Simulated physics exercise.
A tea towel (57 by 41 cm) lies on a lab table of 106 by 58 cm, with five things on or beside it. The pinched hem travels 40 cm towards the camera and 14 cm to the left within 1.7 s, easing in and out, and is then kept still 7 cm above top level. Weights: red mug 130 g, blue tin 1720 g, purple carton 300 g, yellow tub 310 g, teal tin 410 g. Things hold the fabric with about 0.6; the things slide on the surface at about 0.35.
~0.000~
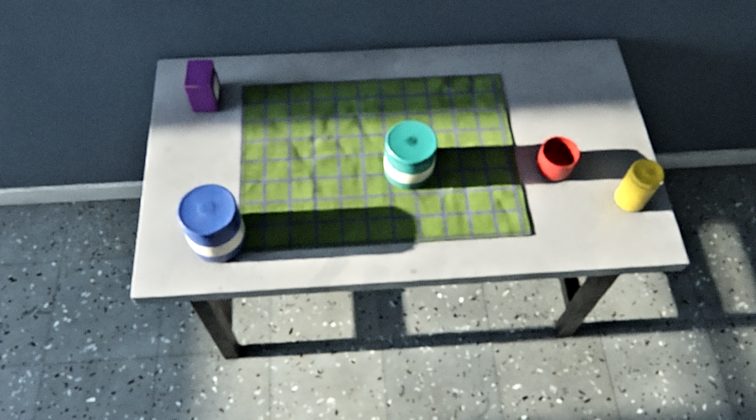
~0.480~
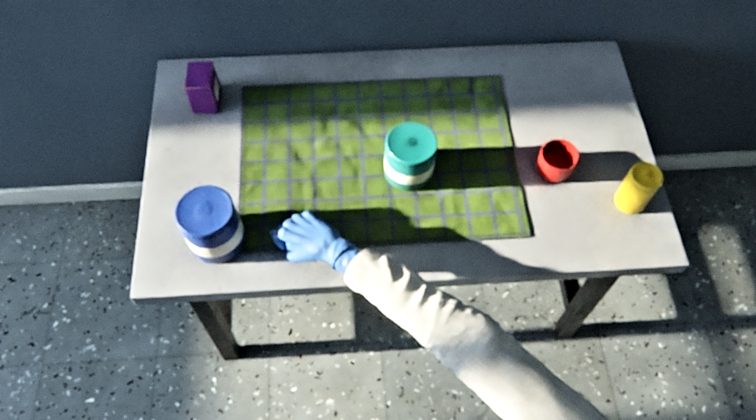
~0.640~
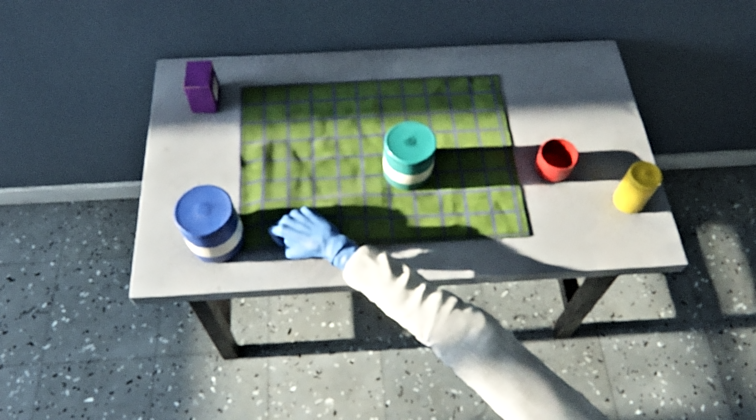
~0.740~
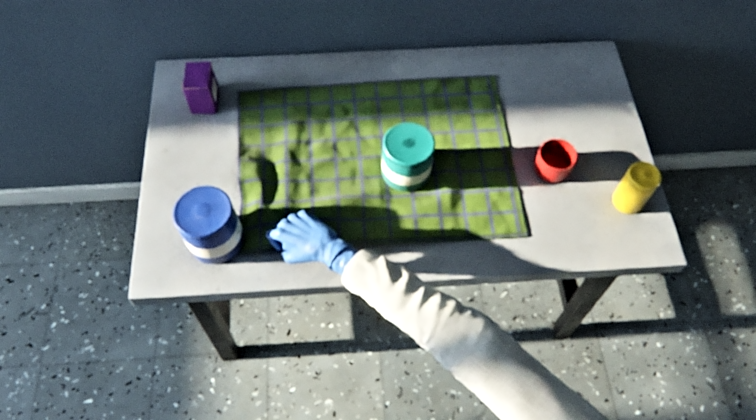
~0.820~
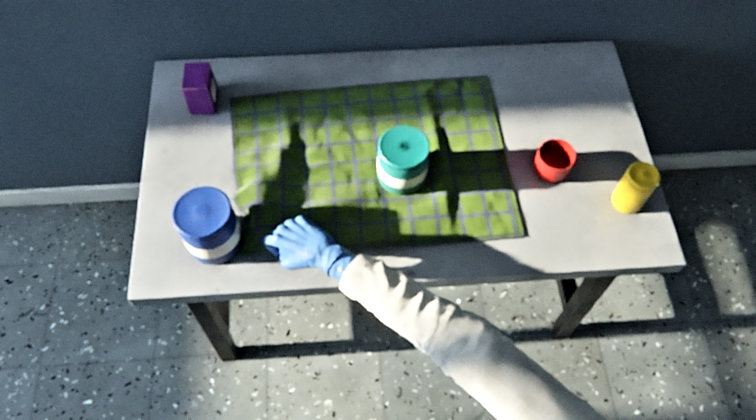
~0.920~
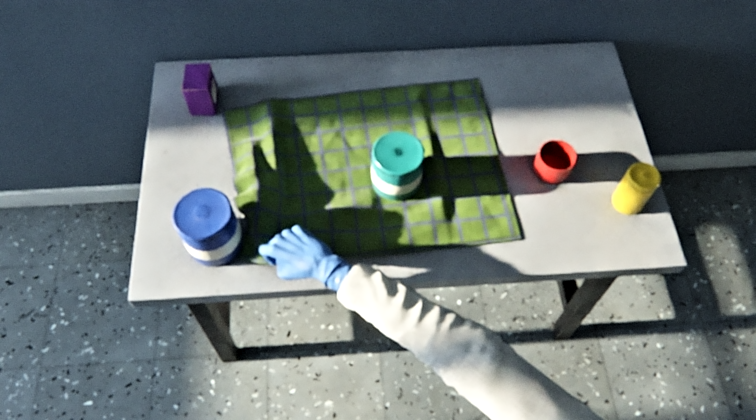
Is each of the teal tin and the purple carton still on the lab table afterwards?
In order: The teal tin goes over the edge; the purple carton keeps to the top.
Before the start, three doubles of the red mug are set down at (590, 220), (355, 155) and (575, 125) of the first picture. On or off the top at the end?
In that order: Remains, drops off, remains.
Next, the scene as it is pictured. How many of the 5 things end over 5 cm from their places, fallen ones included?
I count 2.
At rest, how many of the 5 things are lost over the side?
I count 2.
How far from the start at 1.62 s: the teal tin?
About: Teal tin 25 cm.
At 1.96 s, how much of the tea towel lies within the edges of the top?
Some 40 per cent of it.
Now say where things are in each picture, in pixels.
Shows, teal tin (412, 141); purple carton (198, 73); tea towel corners (243, 86) (498, 74) (531, 235), in the first picture.
Shows, tea towel corners (243, 87) (498, 75); grip (286, 247), in the second picture.
Shows, tea towel corners (241, 87) (496, 74); grip (284, 243), in the third picture.
Shows, tea towel corners (238, 91) (493, 75); grip (282, 248), in the fourth picture.
Shows, teal tin (404, 146); tea towel corners (230, 98) (486, 76); grip (279, 253), in the fifth picture.
Shows, teal tin (398, 152); purple carton (196, 76); tea towel corners (477, 78) (521, 239); grip (276, 263), in the sixth picture.
After 1.3 s, 90 % of the tea towel is still over the top; teal tin 13 cm off its start, blue tin on its side, 12 cm off its start.
After 1.6 s, 70 % of the tea towel is still over the top; teal tin 25 cm off its start, blue tin on its side, 14 cm off its start.
After 2.0 s, 40 % of the tea towel is still over the top; teal tin 37 cm off its start at (301, 308), blue tin on its side, 20 cm off its start at (105, 253).
After 2.3 s, 5 % of the tea towel is still over the top; teal tin over the edge, blue tin over the edge.
After 3.9 s, 0 % of the tea towel is still over the top; teal tin over the edge, purple carton 0 cm off its start at (196, 76), blue tin over the edge.
